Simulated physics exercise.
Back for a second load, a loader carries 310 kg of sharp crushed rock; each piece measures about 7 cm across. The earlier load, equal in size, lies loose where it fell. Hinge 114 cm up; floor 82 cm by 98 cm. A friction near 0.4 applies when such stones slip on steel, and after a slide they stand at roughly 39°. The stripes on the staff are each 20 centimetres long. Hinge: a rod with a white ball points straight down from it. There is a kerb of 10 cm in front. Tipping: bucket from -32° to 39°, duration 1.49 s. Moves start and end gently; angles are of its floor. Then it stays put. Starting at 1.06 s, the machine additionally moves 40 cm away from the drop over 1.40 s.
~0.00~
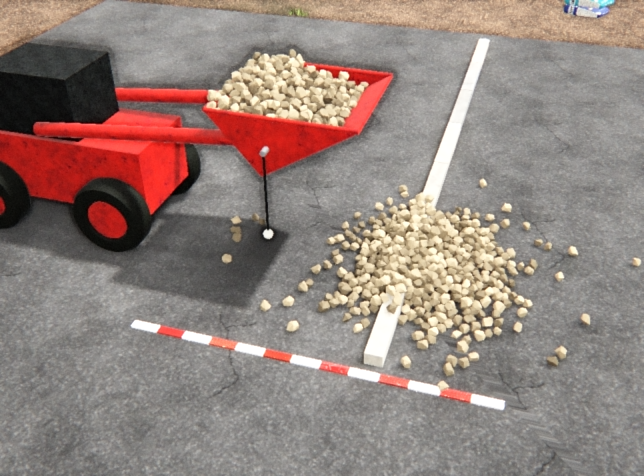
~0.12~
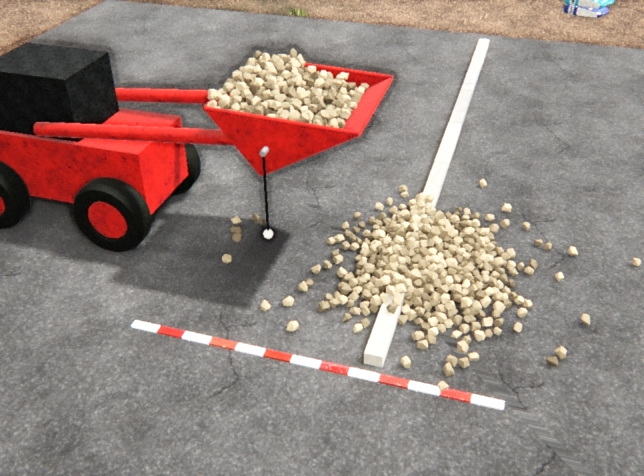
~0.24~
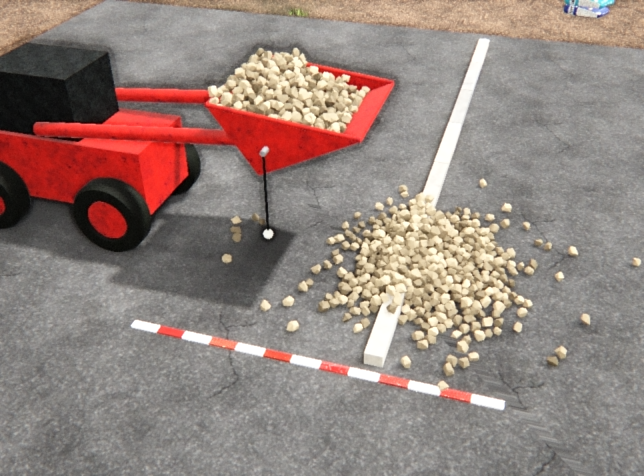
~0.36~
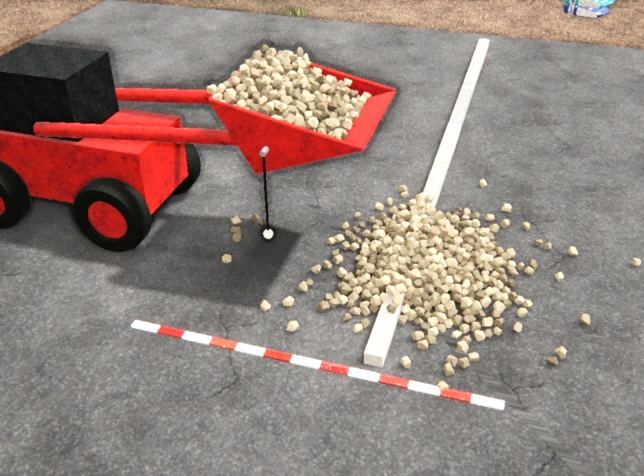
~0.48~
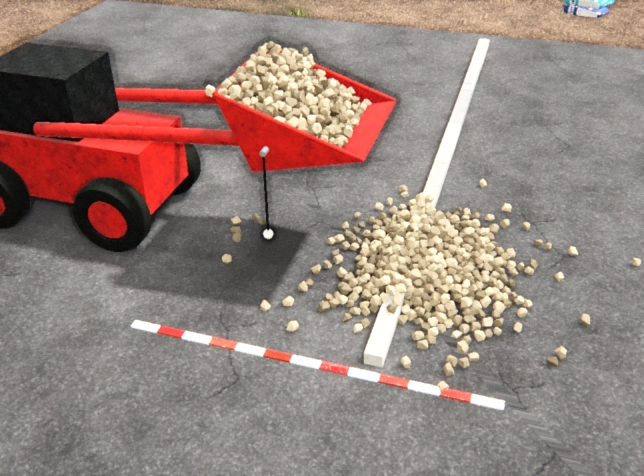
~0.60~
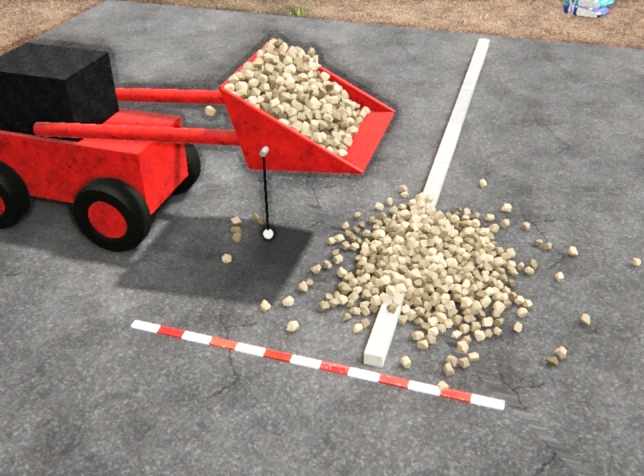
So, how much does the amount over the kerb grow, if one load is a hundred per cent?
It grows by around 1 per cent.
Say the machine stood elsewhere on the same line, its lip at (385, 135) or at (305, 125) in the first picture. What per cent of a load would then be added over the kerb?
Case one about 10 %, case two about 0 %.
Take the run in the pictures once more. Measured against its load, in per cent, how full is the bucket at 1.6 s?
Reading: Near 40 % of the load.
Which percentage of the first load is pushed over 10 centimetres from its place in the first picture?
I'd say roughly 0 per cent of them.
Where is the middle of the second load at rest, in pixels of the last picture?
Centre at roughly (356, 240).
After 1.1 s the floor is at 28°; in per cent of one load, 99 in the bucket, 41 on this side of the kerb, 62 over the kerb; the foremost stones are at (569, 286).
After 1.6 s the floor is at 39°; in per cent of one load, 40 in the bucket, 101 on this side of the kerb, 62 over the kerb; the foremost stones are at (569, 286).
After 2.9 s the floor is at 39°; in per cent of one load, 0 in the bucket, 140 on this side of the kerb, 62 over the kerb; the foremost stones are at (569, 286).
After 5.5 s the floor is at 39°; in per cent of one load, 0 in the bucket, 140 on this side of the kerb, 62 over the kerb; the foremost stones are at (569, 286). Net gain over the kerb, 1.
